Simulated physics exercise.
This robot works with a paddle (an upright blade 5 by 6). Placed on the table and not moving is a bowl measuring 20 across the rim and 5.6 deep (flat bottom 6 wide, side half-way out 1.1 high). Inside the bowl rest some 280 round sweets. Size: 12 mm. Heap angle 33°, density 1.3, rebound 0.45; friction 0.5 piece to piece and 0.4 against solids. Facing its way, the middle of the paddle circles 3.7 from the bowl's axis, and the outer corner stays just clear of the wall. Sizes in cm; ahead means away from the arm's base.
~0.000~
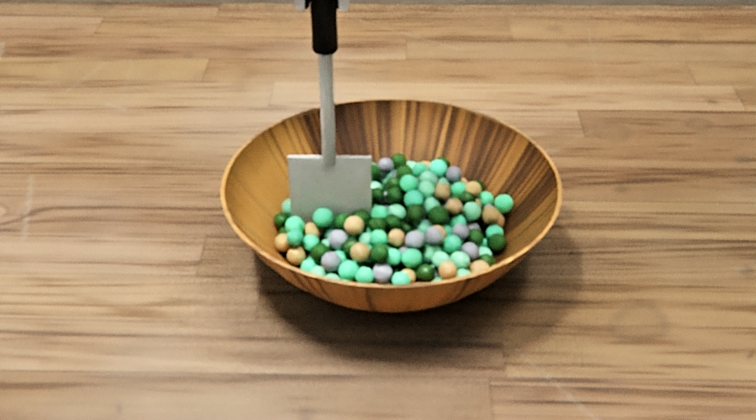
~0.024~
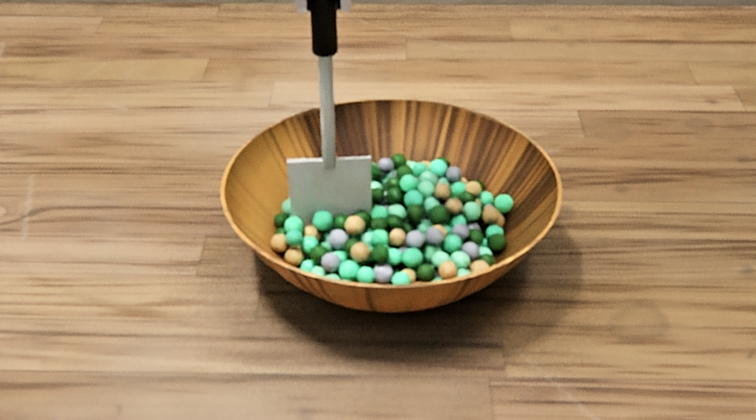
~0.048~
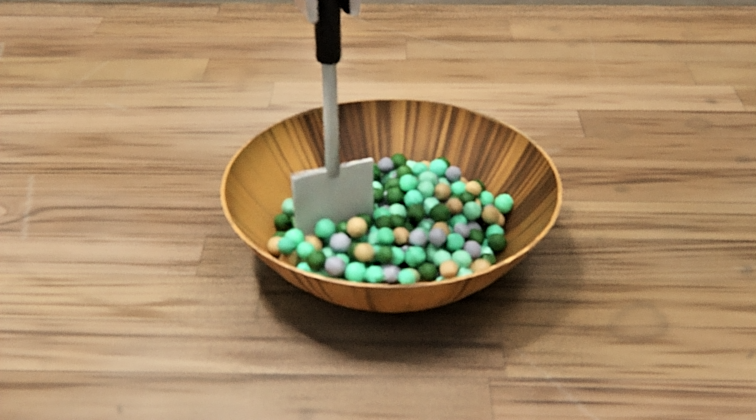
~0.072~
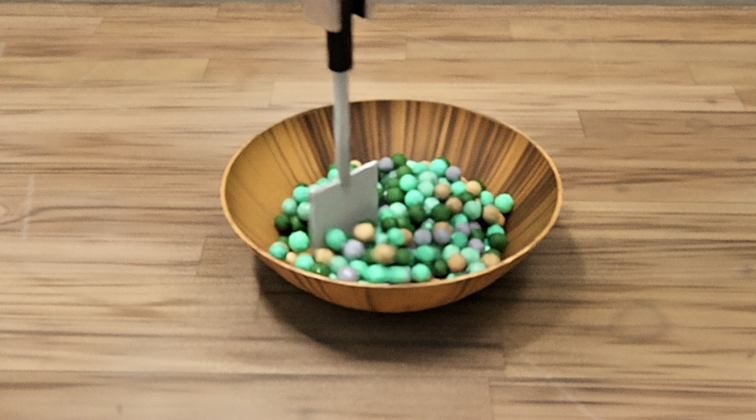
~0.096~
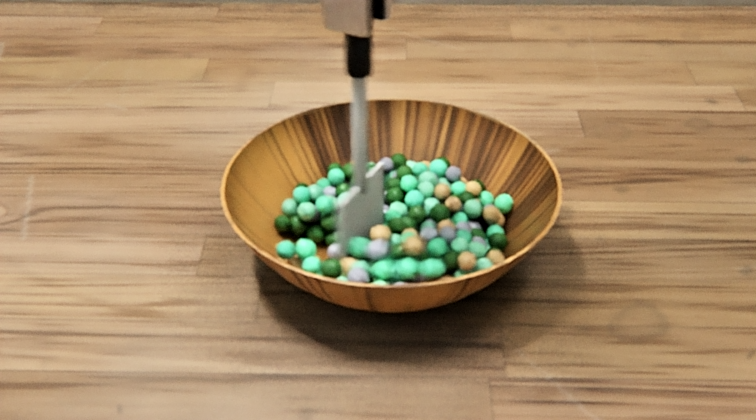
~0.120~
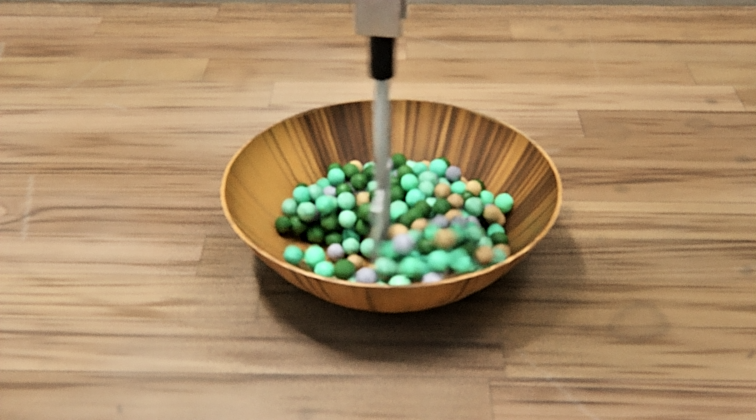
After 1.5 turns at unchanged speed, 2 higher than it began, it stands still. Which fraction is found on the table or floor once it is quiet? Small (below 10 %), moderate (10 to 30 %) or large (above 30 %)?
Moderate.
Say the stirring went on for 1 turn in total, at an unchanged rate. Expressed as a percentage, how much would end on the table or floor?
Then roughly 15 percent.
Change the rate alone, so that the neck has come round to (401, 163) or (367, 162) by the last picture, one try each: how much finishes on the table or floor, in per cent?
Some 25 and 10 per cent respectively.
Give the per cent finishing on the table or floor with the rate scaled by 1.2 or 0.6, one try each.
25 % and 0 %.
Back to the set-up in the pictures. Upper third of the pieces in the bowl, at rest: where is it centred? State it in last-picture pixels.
Centre of top third: Approx. (377, 207).
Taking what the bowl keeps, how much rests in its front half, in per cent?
50 %.
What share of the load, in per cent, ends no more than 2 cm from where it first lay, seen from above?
About 10 %.
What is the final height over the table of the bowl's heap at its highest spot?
About 5.0 cm.
After 0.33 s, 259° round, highest piece 11 above the table; 259 in the bowl, 11 on the table or floor, 14 in flight or on the tool.
After 0.55 s, 75° round, highest piece 7 above the table; 239 in the bowl, 44 on the table or floor, 1 in flight or on the tool.
After 0.85 s, 180° round, highest piece 5 above the table; 236 in the bowl, 48 on the table or floor.
After 1.55 s, 180° round, highest piece 5 above the table; 236 in the bowl, 48 on the table or floor.
At rest, 236 in the bowl, 48 on the table or floor. That is 17 % on the table or floor.
